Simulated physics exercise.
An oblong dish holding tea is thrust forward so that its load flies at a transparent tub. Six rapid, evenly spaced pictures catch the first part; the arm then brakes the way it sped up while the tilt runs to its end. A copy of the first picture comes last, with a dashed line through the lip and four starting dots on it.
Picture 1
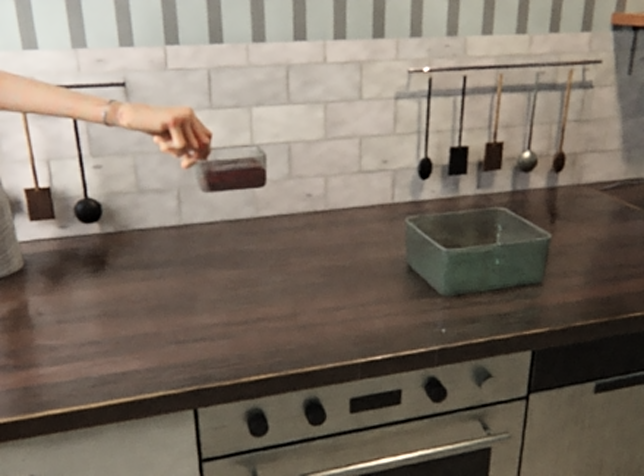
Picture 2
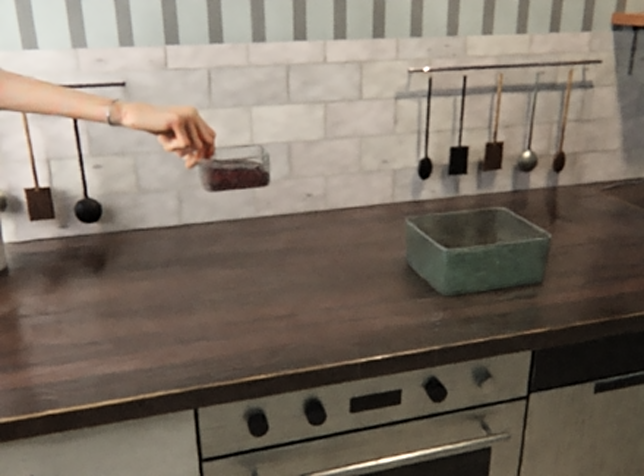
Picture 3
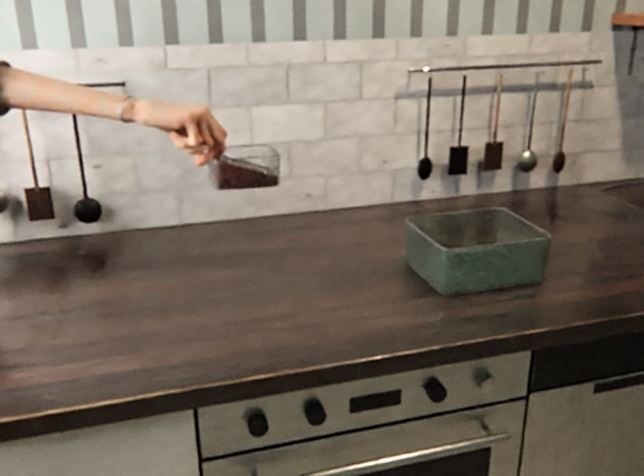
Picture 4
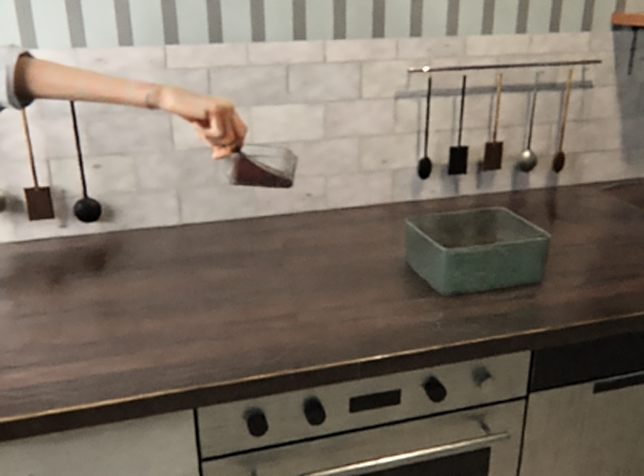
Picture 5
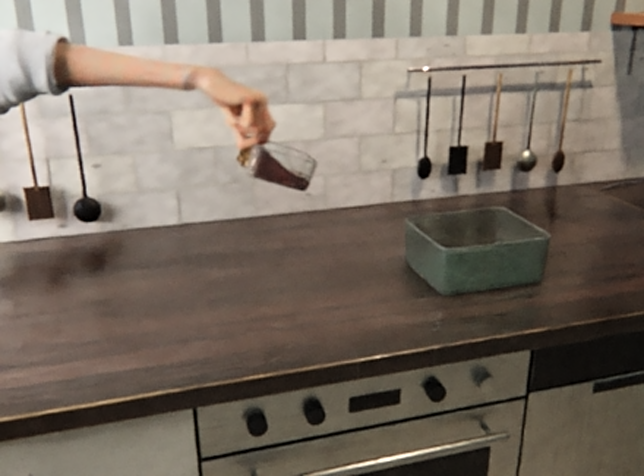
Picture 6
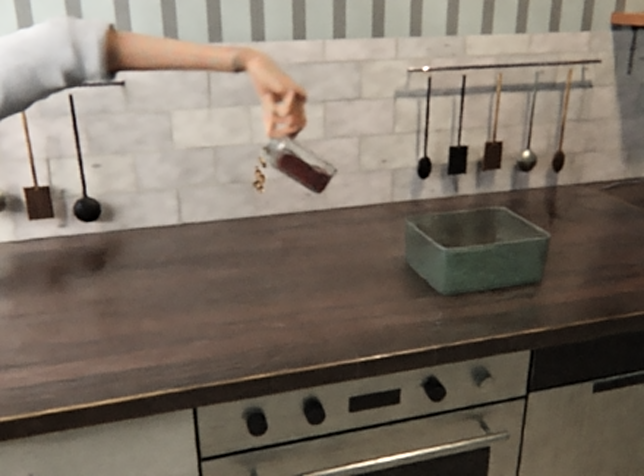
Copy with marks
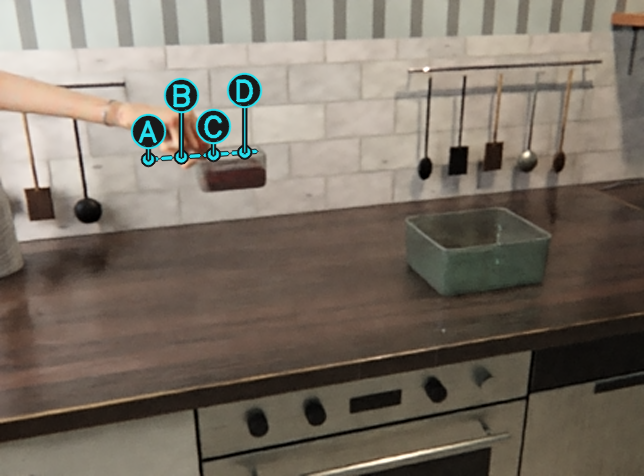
A hand carries a small clear dish right and tilts it, and brown bits spill out.
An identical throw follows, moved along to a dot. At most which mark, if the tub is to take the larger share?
Choose D.
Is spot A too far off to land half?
Yes, that goes wrong.
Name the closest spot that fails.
C it is.
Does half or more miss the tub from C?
Yes, it does.
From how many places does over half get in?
One of the four.
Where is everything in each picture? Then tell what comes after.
The first frame shows upright, lip at (261, 150); tub from (438, 295) to (542, 280); nothing has left yet.
The second frame shows upright, lip at (264, 150); nothing has left yet.
The third frame shows upright, lip at (274, 150); nothing has left yet.
The fourth frame shows tipped about 9°, lip at (291, 153); tea is over the rim, down to (224, 152).
The fifth frame shows tipped about 21°, lip at (311, 158); tea is over the rim, down to (243, 162).
The sixth frame shows tipped about 36°, lip at (331, 165); tea is over the rim, down to (259, 188).
On the marked copy, A at (148, 159); B at (181, 157); C at (213, 154); D at (244, 152).
With A, about 0 % lands in the tub, 100 % falls short.
With B, about 0 % lands in the tub, 96 % falls short and 4 % goes beside or beyond.
With C, about 18 % lands in the tub, 76 % falls short and 6 % goes beside or beyond.
With D, about 68 % lands in the tub, 21 % falls short and 11 % goes beside or beyond.
